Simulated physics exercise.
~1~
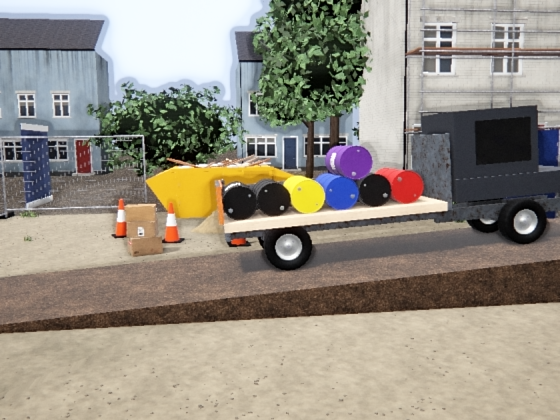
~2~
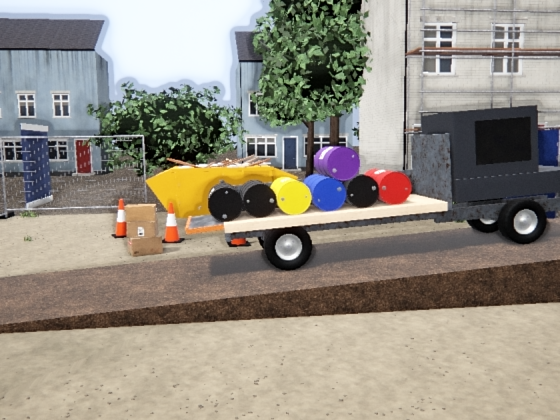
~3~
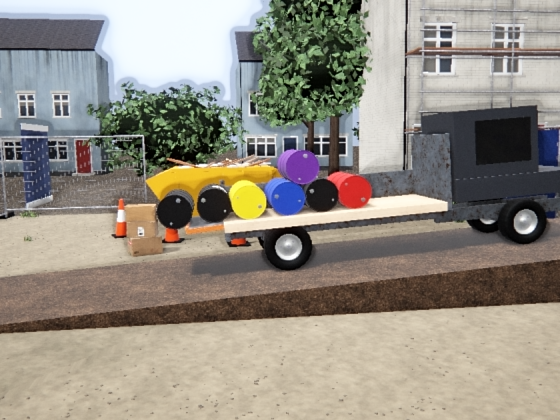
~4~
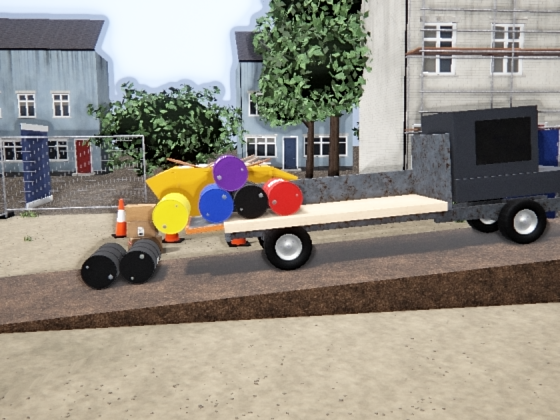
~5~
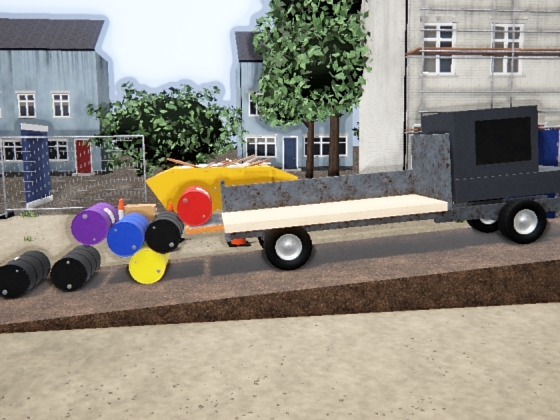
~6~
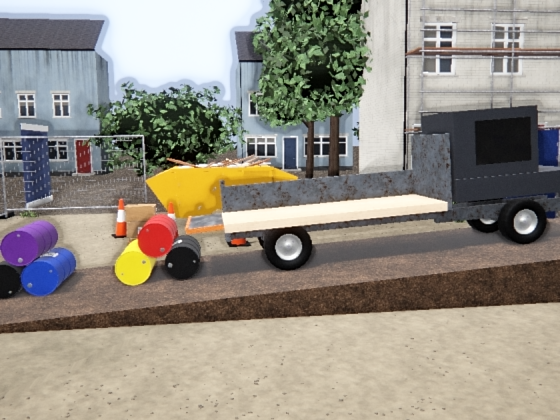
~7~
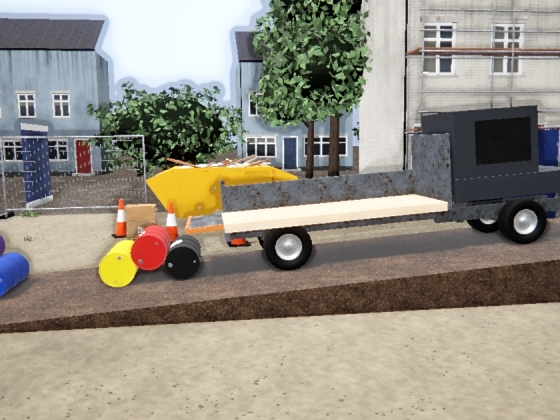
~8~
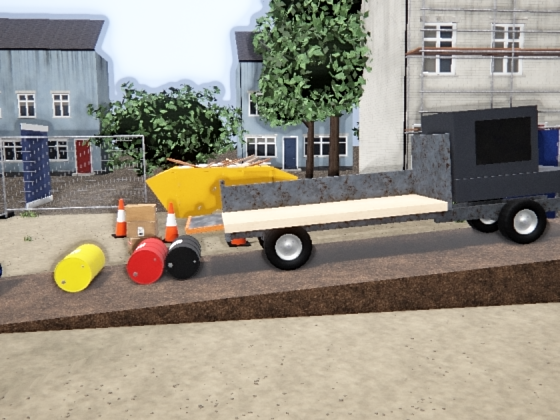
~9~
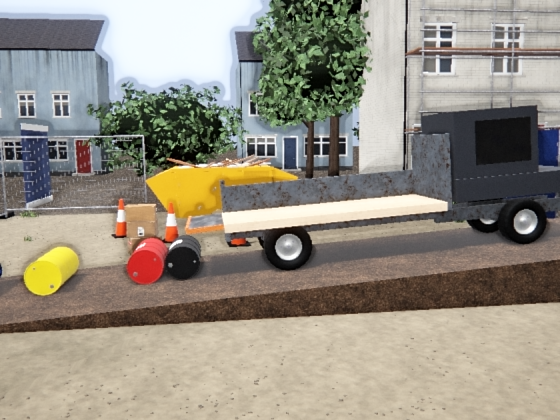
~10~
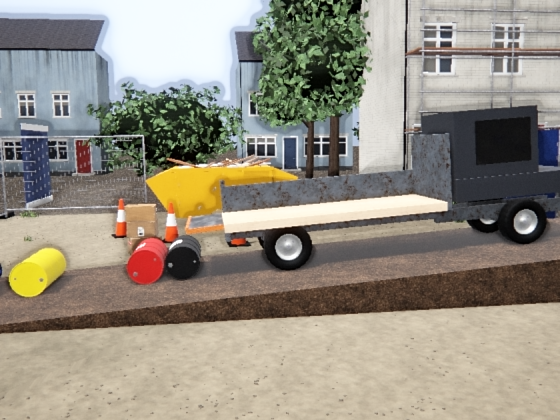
Colourful drums roll left off a flatbed truck, and a few remain on the ground.
